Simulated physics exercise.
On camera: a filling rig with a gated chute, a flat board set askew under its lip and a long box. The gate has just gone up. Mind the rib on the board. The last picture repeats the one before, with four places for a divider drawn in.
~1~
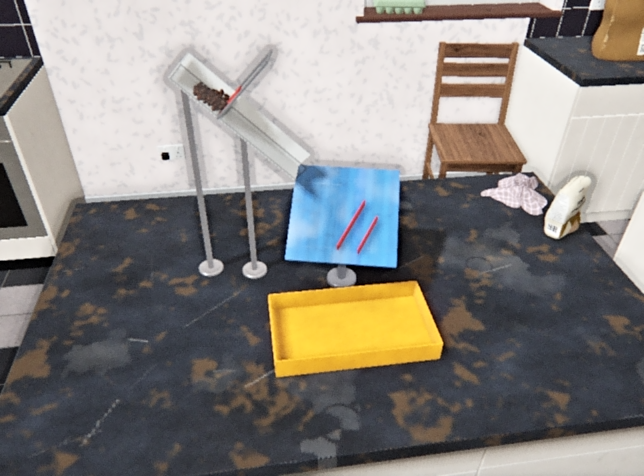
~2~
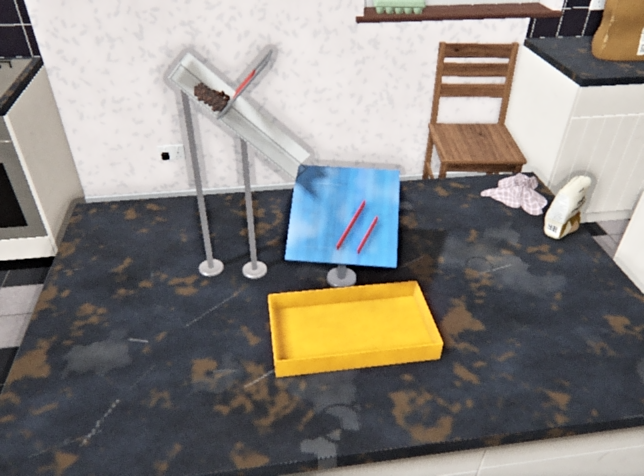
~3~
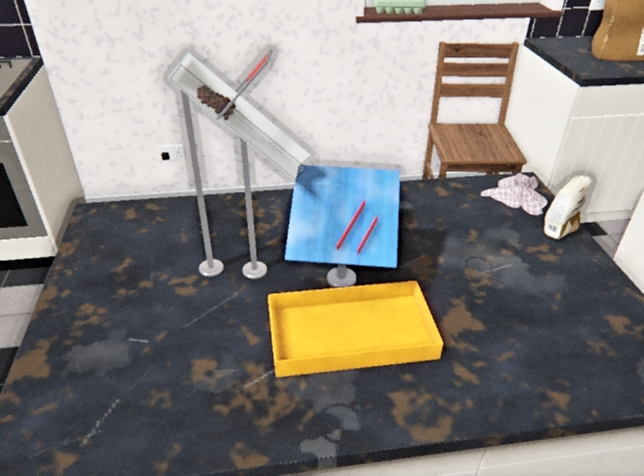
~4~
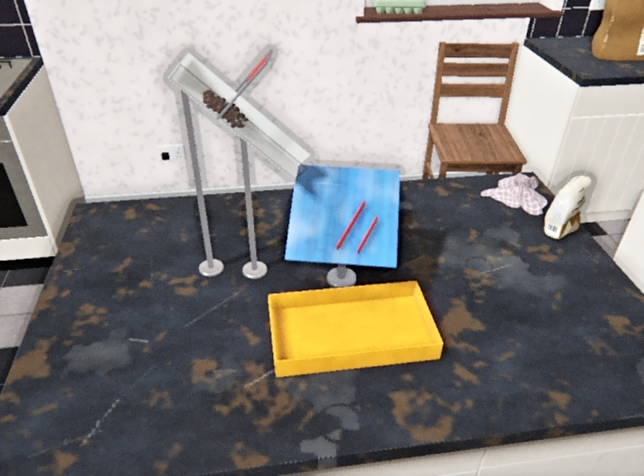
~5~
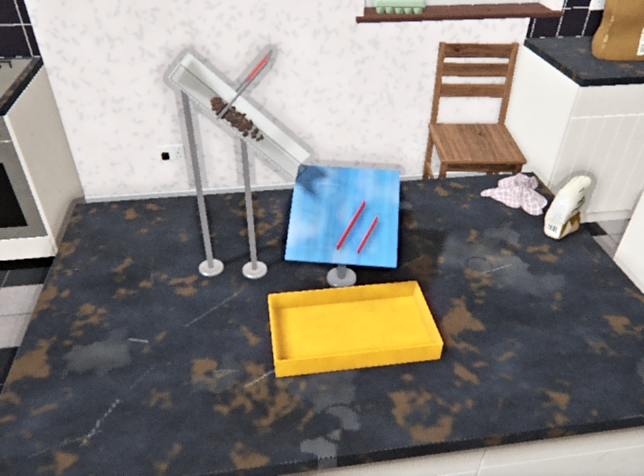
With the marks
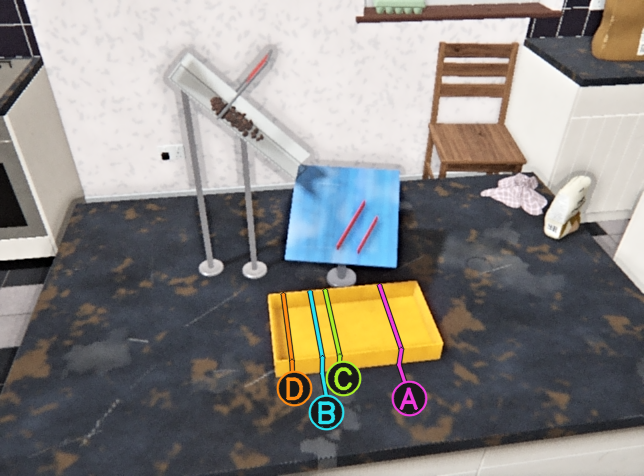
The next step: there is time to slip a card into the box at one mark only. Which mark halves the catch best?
B works best here.
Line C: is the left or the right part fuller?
More lands on the left.
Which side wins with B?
More lands on the right.
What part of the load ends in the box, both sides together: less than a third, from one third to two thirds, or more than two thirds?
More than two thirds.
On the marked copy, line A crosses the front rim at (401, 348); line B crosses the front rim at (322, 357); line C crosses the front rim at (339, 355); line D crosses the front rim at (291, 360).
For line A, of what is caught, nearly all on the left of the divider, a stray few on the right.
For line B, of what is caught, about a quarter on the left of the divider, about two thirds on the right.
For line C, of what is caught, nearly all on the left of the divider, a stray few on the right.
For line D, of what is caught, none on the left of the divider, all on the right.
